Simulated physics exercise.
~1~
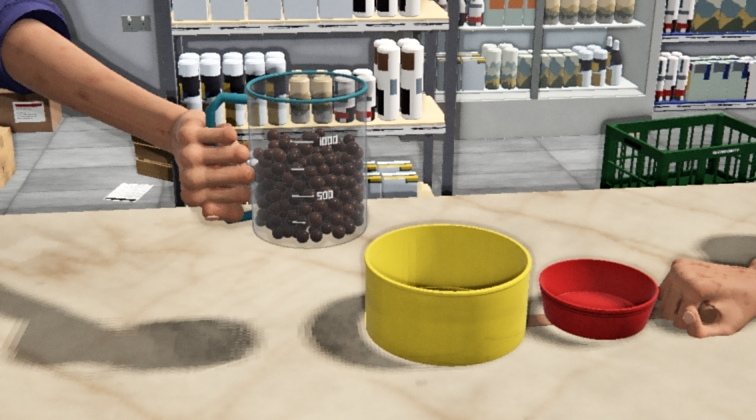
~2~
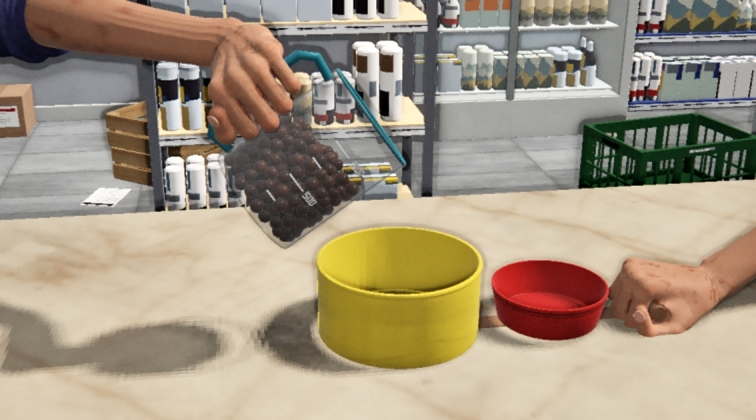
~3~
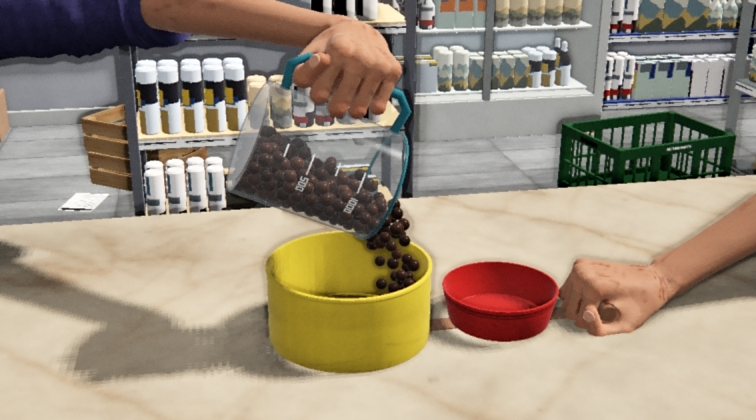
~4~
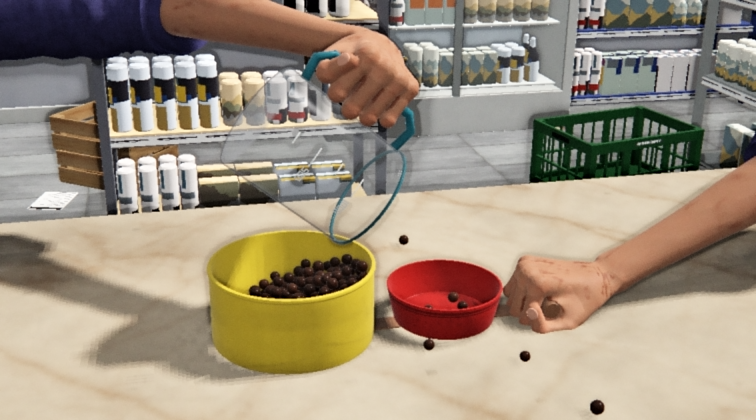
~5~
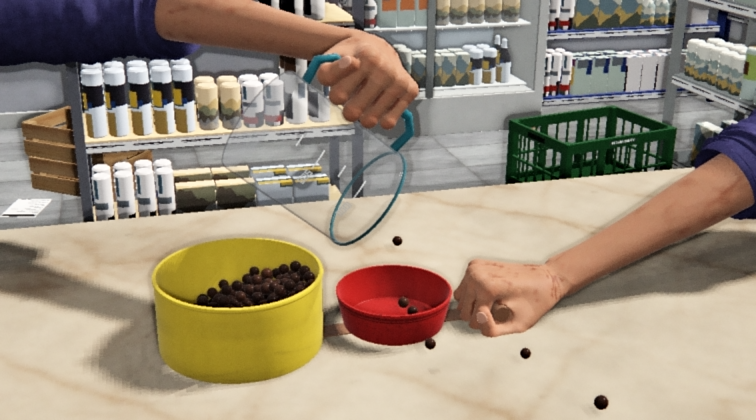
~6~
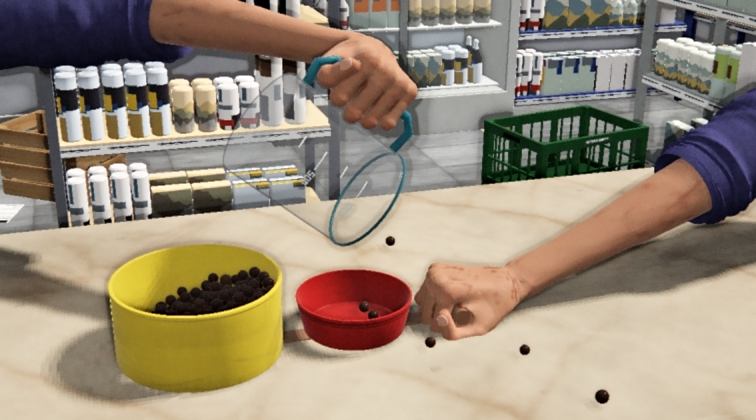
The clip opens on a pale counter in front of stocked shop shelves, where a hand holds a clear jug of dark chocolate balls above and behind a yellow pot and a red dish. The pot and dish slide left together, with a fist moving along at the right of the dish, as the jug is raised and tipped to the right. Balls spill over its rim into the yellow pot. The jug tips further until it is empty, then stays held upside down while the dishes keep sliding left. At the end, most balls lie heaped in the yellow pot, with a few in the red dish and a few scattered on the counter.
